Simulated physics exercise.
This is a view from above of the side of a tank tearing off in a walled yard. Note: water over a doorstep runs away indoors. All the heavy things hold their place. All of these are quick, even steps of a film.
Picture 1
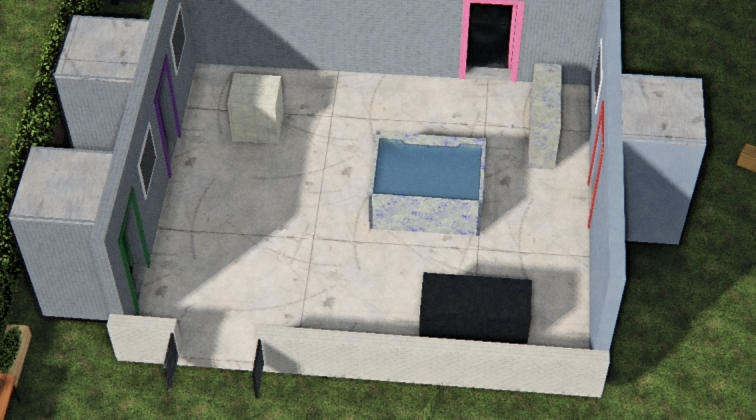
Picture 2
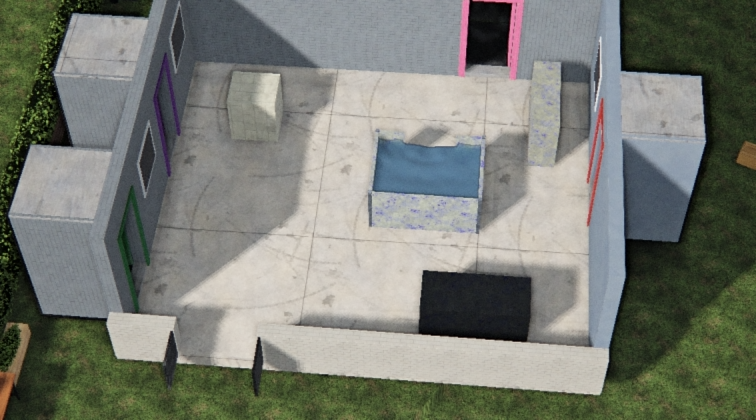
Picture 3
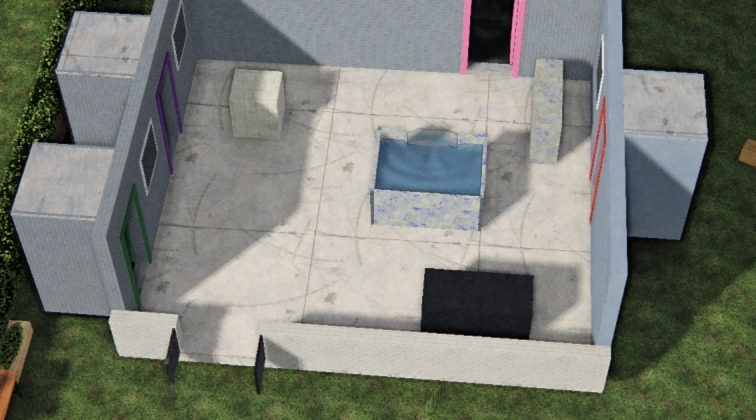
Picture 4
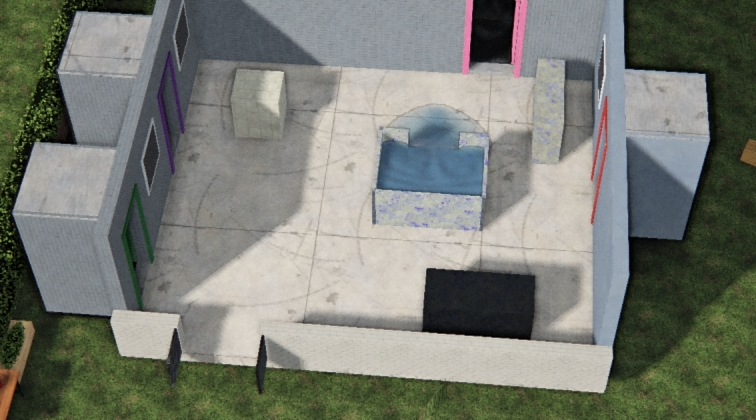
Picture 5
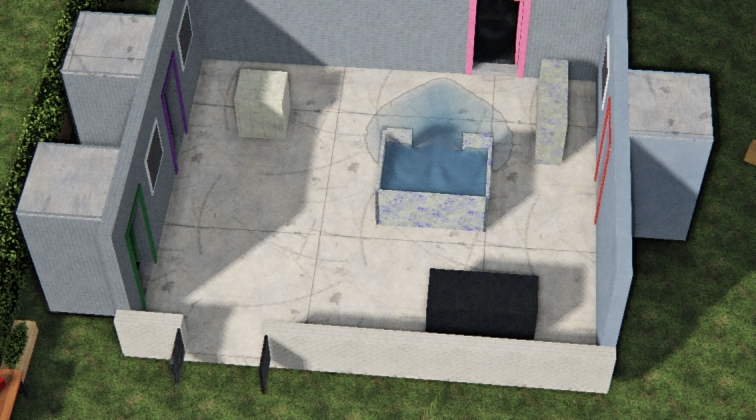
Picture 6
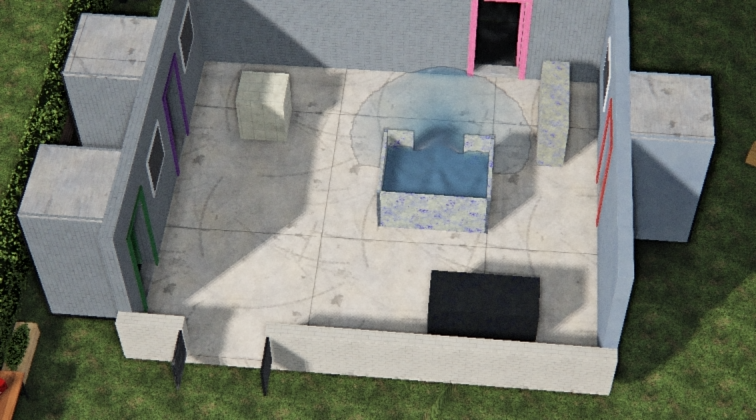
In a walled yard seen from above, an open tank of water stood still until its far side tore open, and water poured out through the gap and spread in a widening pool across the floor.
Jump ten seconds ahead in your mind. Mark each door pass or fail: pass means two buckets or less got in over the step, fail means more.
Purple door - pass, red door - pass, green door - pass, pink door - fail.
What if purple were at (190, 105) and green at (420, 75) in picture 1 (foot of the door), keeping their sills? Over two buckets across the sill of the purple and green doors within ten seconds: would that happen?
As I see it, the purple door crosses the line and the green door crosses the line.
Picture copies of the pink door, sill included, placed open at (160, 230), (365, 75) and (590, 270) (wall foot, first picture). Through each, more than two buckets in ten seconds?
In order: Stays within it, tops the limit, stays within it.
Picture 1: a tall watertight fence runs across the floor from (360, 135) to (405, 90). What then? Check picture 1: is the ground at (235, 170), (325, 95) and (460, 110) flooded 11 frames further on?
Taking the three spots in turn, they are unwetted, inundated and inundated.
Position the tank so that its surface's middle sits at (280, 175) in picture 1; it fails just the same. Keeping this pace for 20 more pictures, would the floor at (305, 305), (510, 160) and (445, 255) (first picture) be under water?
Check in sequence: Still parched, soaked through, still parched.
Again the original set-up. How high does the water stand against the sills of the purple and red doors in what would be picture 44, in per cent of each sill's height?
I reckon it's around 80 and then 40 per cent.
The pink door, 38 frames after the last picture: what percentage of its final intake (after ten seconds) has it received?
Near 100 in a hundred.
A moment on, water covers 20 % of the floor; the purple door not reached, the red door not reached, the green door not reached, the pink door over two buckets in.
Next, water covers 25 % of the floor; the purple door not reached, the red door not reached, the green door not reached, the pink door far over two buckets in.
Then, water covers 35 % of the floor; the purple door wet at the sill, nothing in, the red door wet at the sill, nothing in, the green door not reached, the pink door far over two buckets in.
Later, water covers 70 % of the floor; the purple door wet at the sill, nothing in, the red door wet at the sill, nothing in, the green door wet at the sill, nothing in, the pink door far over two buckets in.
In the end, water covers 90 % of the floor; the purple door wet at the sill, nothing in, the red door wet at the sill, nothing in, the green door wet at the sill, nothing in, the pink door far over two buckets in.
